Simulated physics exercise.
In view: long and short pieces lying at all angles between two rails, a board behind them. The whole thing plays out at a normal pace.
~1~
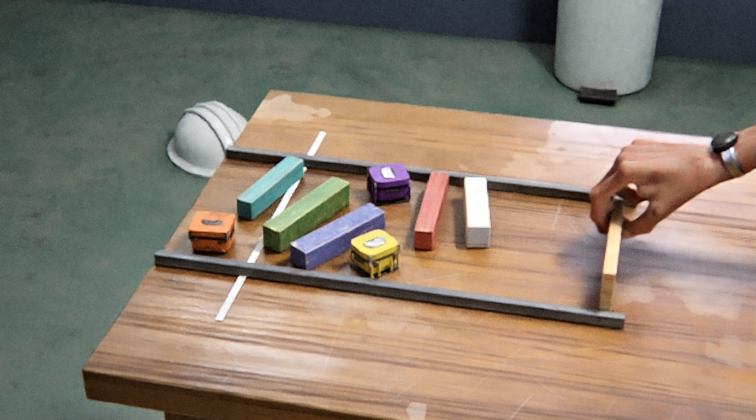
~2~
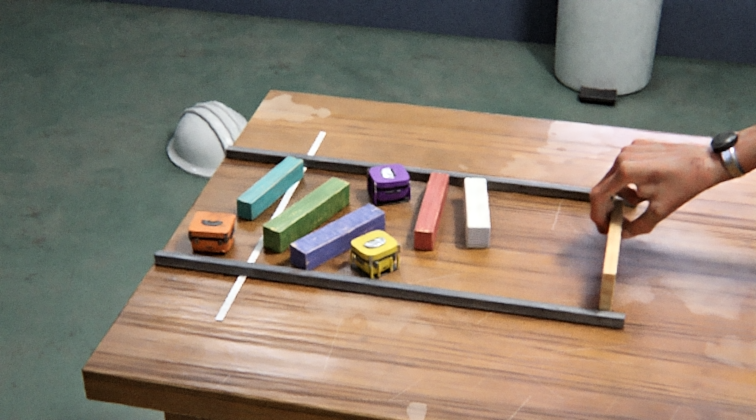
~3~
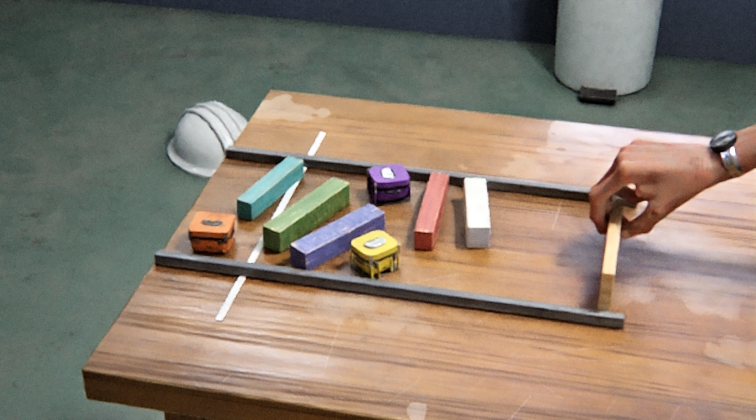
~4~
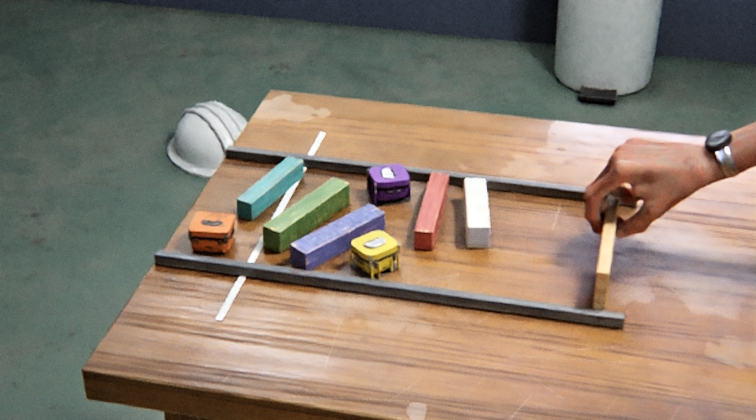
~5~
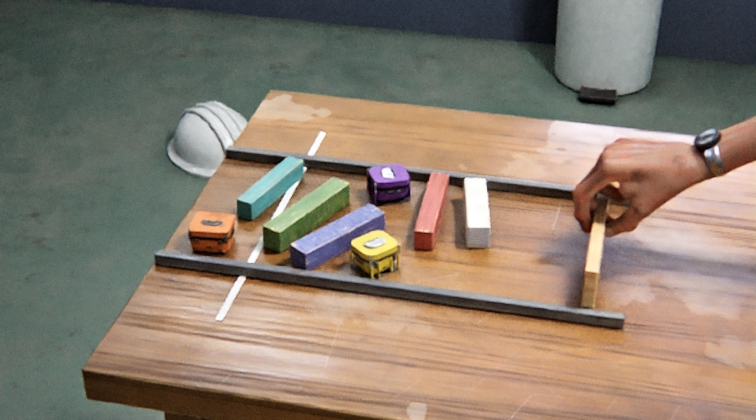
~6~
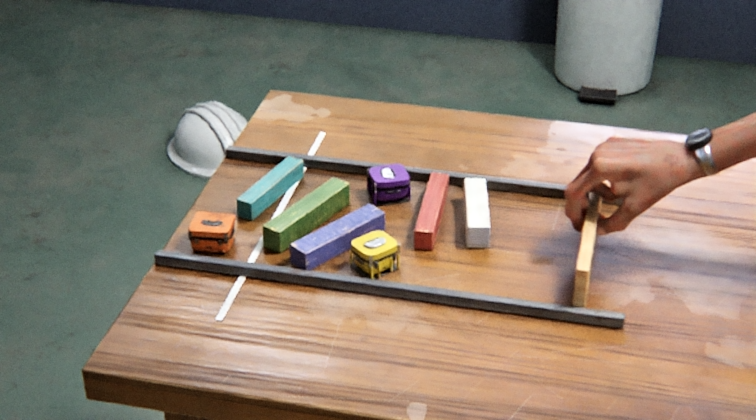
In this clip, colored bars and small cases lie at various angles between two rails on a wooden table, while a hand at the right holds a board upright and slides it slightly left; the other pieces remain still.
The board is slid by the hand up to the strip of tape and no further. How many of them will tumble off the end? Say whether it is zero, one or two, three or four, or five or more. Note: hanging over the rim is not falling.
One to two.
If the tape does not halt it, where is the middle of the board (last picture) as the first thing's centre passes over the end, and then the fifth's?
Pixels in order: Roughly (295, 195), roughly (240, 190).
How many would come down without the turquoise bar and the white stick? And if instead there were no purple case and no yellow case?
Fallen: 0 in the first try, 2 in the other.
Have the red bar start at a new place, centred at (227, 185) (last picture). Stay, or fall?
If so, it ends up falling.
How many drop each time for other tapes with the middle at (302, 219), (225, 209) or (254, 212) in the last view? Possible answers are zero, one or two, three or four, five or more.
Trial 1 - none at all; trial 2 - at least five; trial 3 - 3 or 4.
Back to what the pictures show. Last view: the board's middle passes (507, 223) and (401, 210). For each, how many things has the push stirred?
At the first spot the count is 0, and at the second it is 5.
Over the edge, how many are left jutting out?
Tally: 0.
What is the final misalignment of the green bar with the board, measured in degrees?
It is near 0° out of line.
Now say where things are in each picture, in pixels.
In the first frame, orange case (213, 233); turquoise bar (271, 187); green bar (308, 214); board (614, 237); tape (277, 215).
In the second frame, turquoise bar (271, 188); white stick (476, 212).
In the third frame, green bar (308, 214); blue bar (339, 237).
In the fourth frame, orange case (213, 234); yellow case (375, 255).
In the fifth frame, turquoise bar (271, 188); board (598, 235).
In the sixth frame, orange case (213, 234); turquoise bar (271, 188); green bar (308, 214); board (590, 234); tape (277, 215).
Early on, none off yet; orange case at rest near (213, 234); turquoise bar at rest near (271, 188); green bar at rest near (308, 214).
Finally, the number that fall off is one or two; lost, turquoise bar and orange case.
